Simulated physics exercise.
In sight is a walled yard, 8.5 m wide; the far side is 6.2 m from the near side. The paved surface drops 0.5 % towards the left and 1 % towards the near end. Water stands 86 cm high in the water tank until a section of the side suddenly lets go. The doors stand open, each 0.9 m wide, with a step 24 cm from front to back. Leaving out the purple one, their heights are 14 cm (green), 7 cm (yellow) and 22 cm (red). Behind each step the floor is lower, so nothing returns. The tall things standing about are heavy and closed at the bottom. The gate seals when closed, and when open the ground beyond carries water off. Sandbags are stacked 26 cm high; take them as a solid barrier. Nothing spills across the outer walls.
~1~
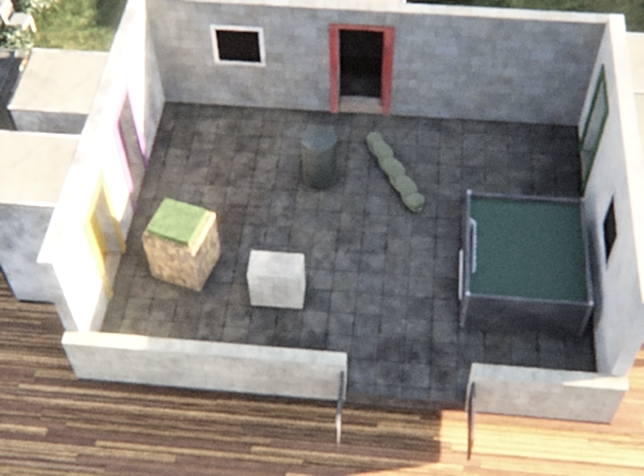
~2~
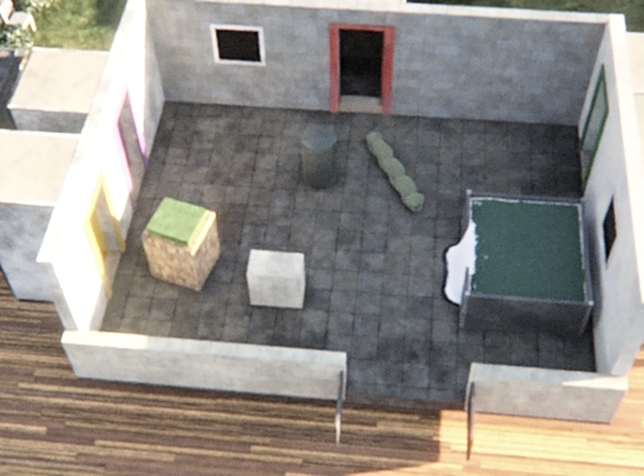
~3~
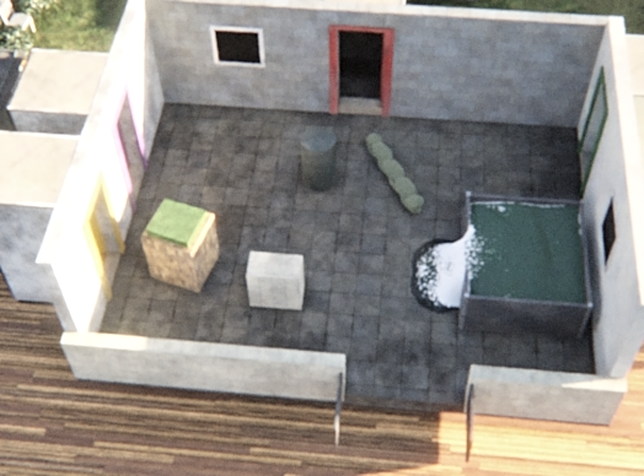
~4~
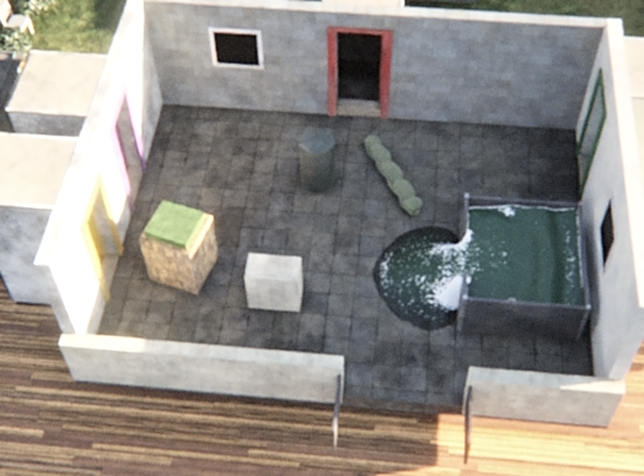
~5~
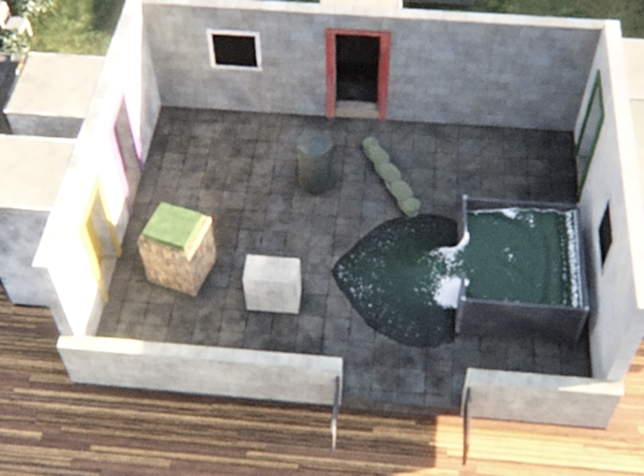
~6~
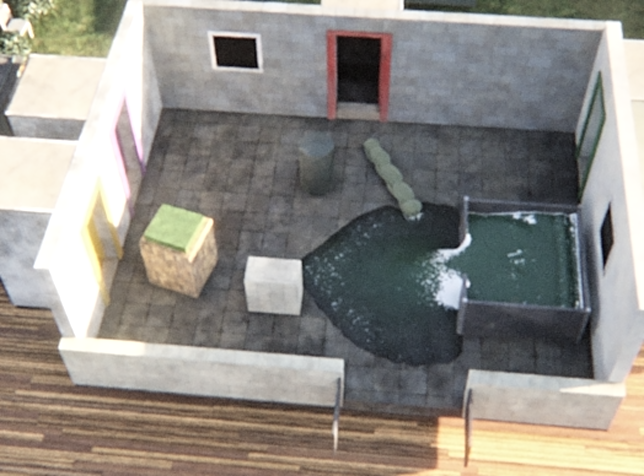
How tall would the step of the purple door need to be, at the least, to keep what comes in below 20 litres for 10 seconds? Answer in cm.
It would have to be roughly 24 cm high.
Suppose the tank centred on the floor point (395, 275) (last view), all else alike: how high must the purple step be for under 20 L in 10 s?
Some 28 cm.
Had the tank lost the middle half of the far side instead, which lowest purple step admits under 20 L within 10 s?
Some 9.5 cm.
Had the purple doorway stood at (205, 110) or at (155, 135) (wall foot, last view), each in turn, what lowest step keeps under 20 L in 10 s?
Roughly 14.0 and 13.0 cm.
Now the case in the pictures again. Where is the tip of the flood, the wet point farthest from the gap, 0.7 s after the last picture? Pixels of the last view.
Around (175, 235).
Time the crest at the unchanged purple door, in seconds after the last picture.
Near 2.4 s.
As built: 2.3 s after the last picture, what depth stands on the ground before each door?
In cm: Green 0, yellow 7, purple 32, red 10.
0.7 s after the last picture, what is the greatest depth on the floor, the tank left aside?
Up to some 46 cm.
Then, 0.7 s after the last picture water covers 35 % of the floor, deepest (46 cm) near (454, 279); it has not reached the purple door.
Then, 2.3 s after the last picture water covers 55 % of the floor, deepest (38 cm) near (90, 365); 32 cm at the purple door, 7 litres in over its 22 cm step.
Then, 9.3 s after the last picture water covers 85 % of the floor, deepest (14 cm) near (110, 367); 11 cm at the purple door, 32 litres in over its 22 cm step.
At the purple door as built, the water peaked near 32 cm, 2.3 s after the last picture.
With a step of 19.5 cm, 58 litres would have come in within the 10 s; with 26 cm, 11 litres. So under 20 litres takes about 24 cm.
